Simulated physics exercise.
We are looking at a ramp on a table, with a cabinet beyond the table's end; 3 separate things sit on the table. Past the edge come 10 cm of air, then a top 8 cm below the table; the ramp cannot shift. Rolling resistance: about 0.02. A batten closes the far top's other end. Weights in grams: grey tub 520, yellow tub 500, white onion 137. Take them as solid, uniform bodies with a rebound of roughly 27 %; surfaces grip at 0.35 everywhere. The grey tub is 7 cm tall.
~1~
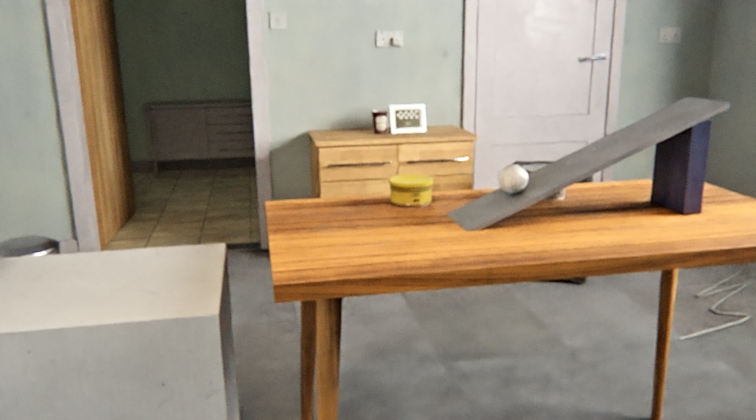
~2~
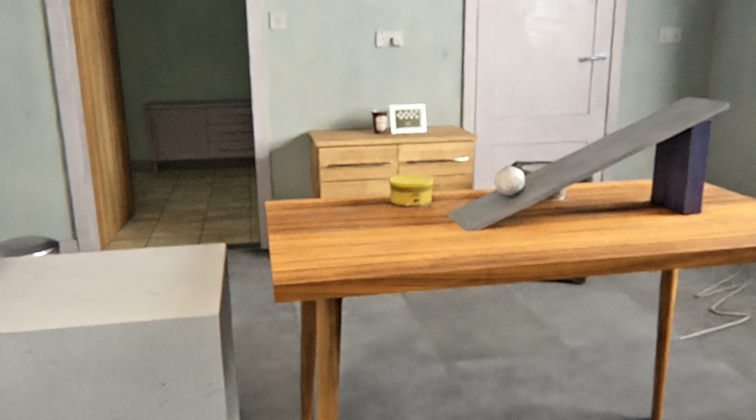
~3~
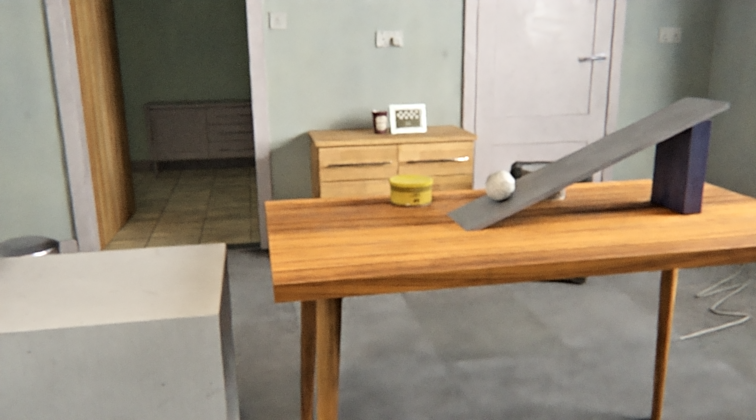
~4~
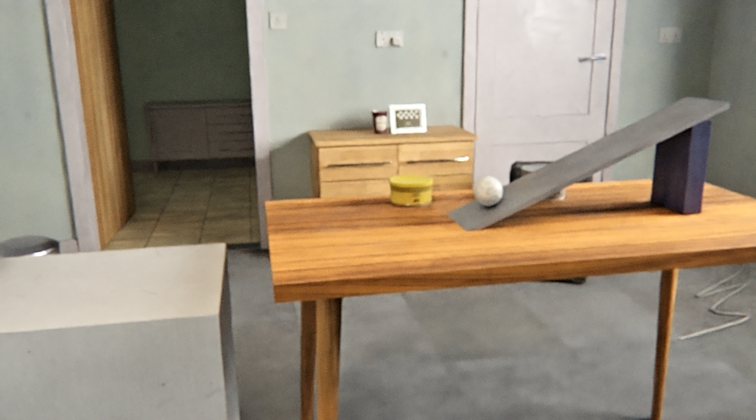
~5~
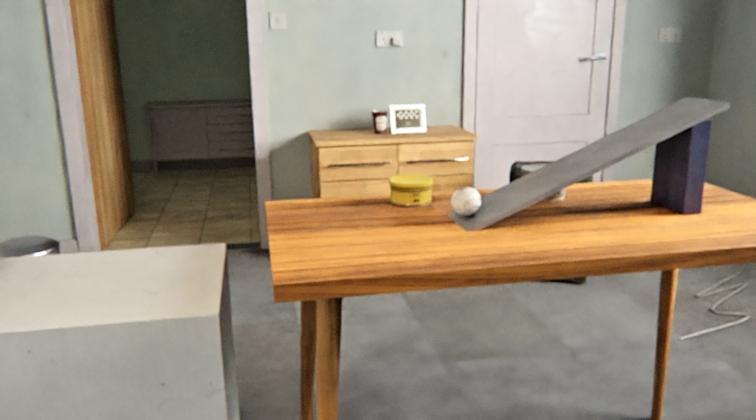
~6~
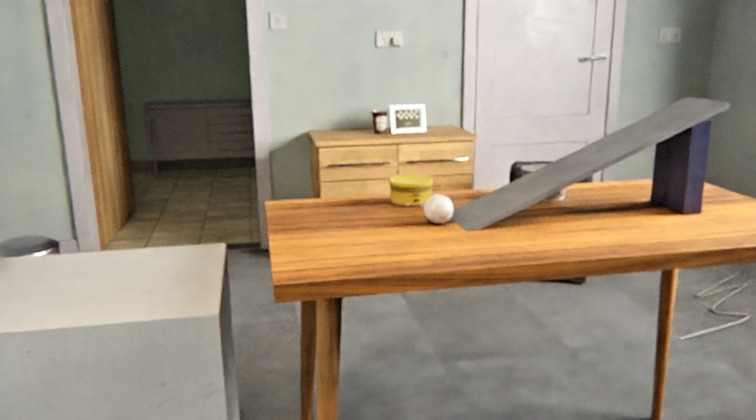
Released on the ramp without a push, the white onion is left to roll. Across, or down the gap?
The onion clears the gap.
Then, 0.30 s later than the last frame, 14 cm of run left; white onion near (331, 216).
Then, 0.70 s later than the last frame, 16 cm past the table's edge; white onion near (191, 261).
When it is over, 44 cm past the table's edge; the bystanders within 8 cm of the start.
